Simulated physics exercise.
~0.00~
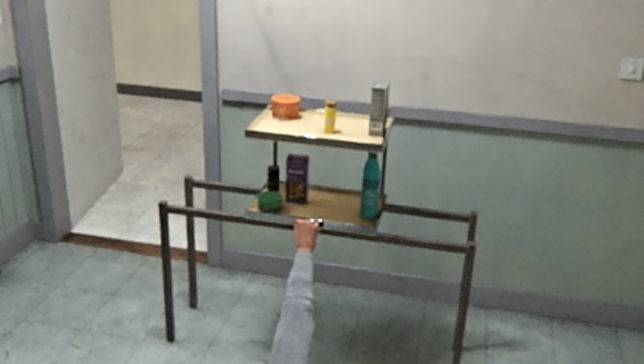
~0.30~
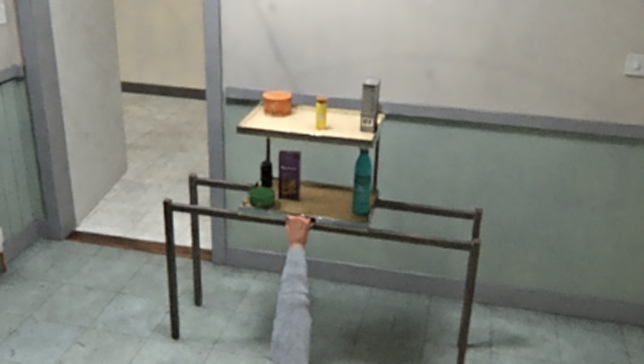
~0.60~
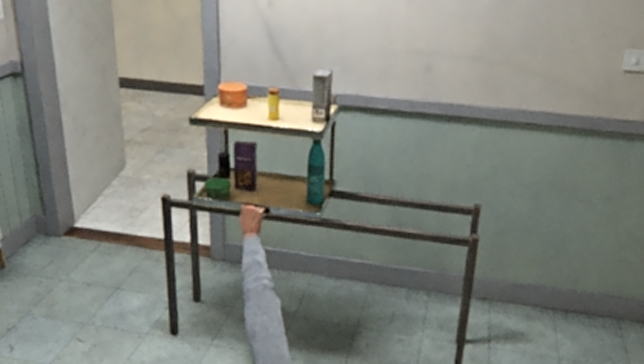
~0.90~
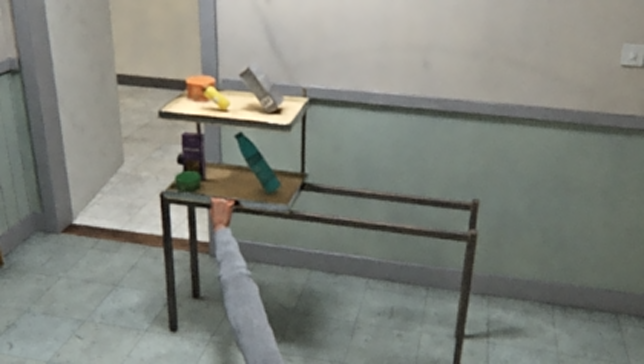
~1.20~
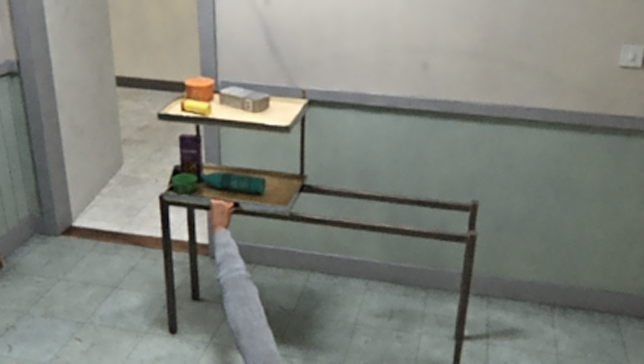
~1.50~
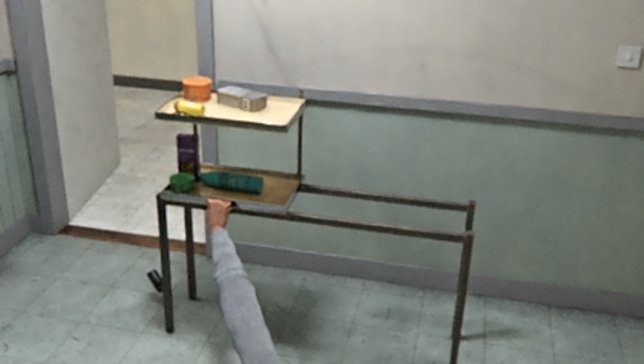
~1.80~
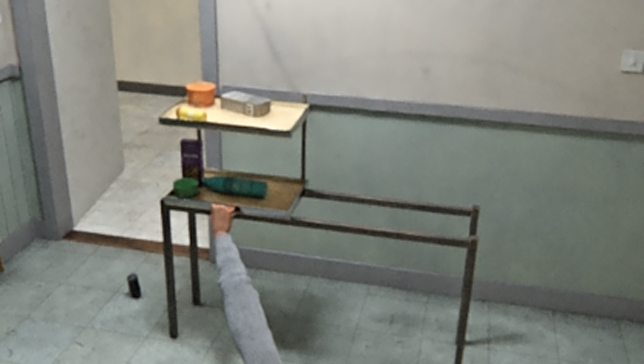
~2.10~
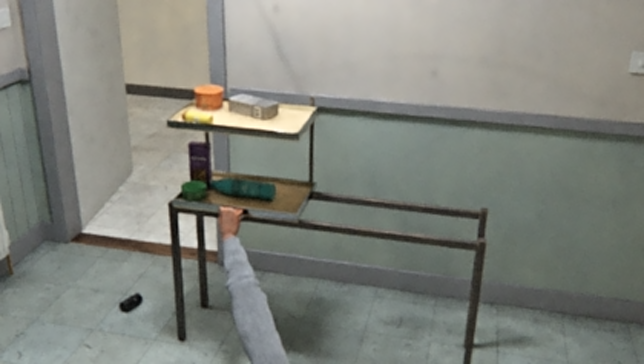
The clip shows a hand sliding a two-level tray of containers left along a metal frame until it stops abruptly. The turquoise bottle, grey packet and yellow shaker topple but stay aboard, while the black shaker falls and ends lying on the floor.
